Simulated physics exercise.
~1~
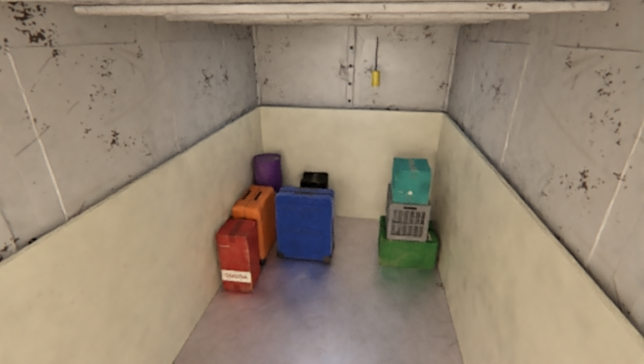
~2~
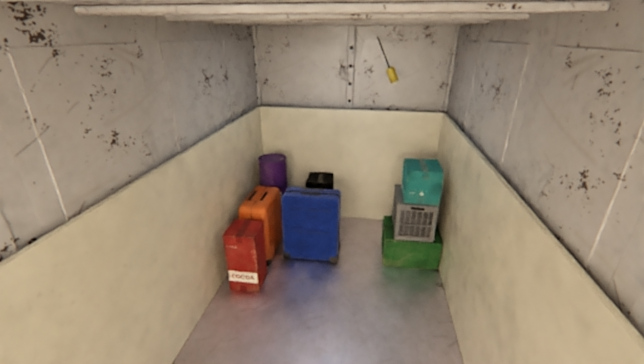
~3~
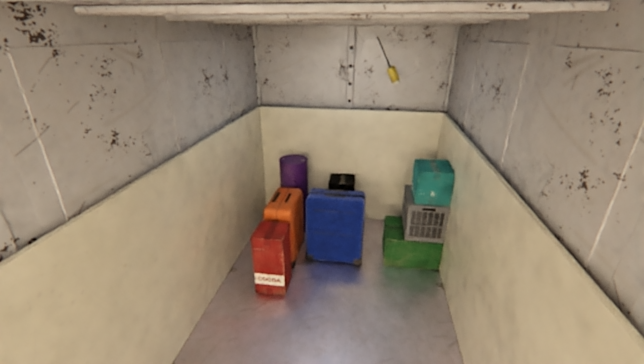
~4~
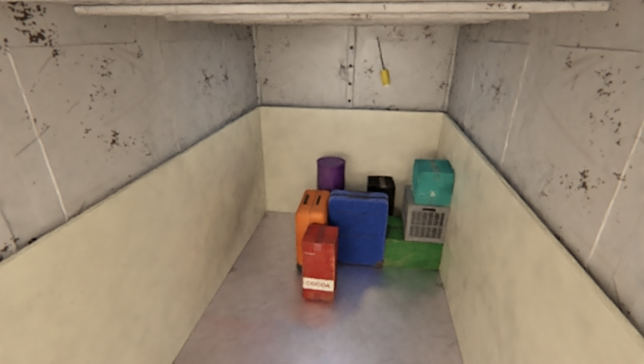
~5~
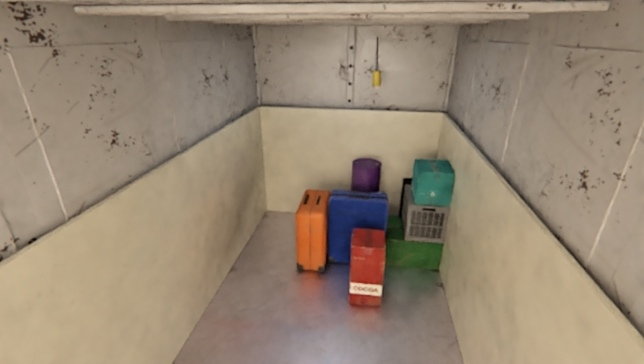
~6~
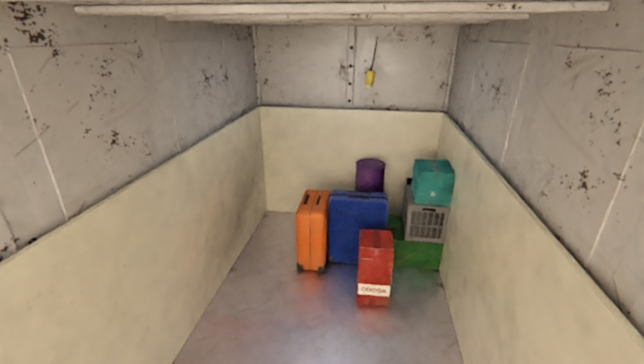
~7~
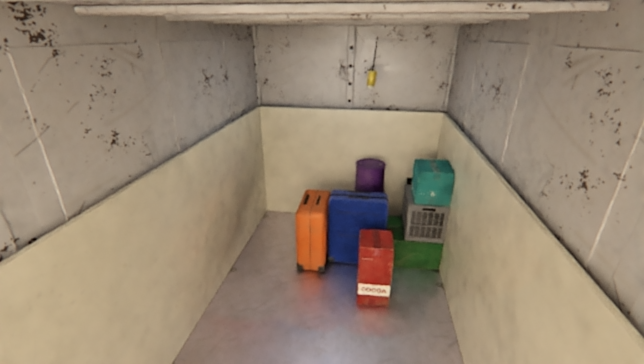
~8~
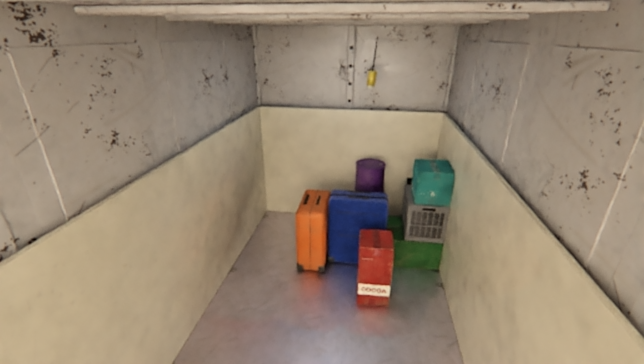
To begin with, a red box, an orange case, a blue case, a purple drum and a black box stand toward the left and middle of a van's load bay, while a turquoise box sits on a grey chest and a green box at the right. The left group starts sliding right, slightly at first, then farther, as a yellow tag on the back wall swings. The orange and blue cases stop near the stack, while the red box, drum and black box keep sliding. The black box disappears behind the others. Finally, everything visible rests upright, the red box in front.
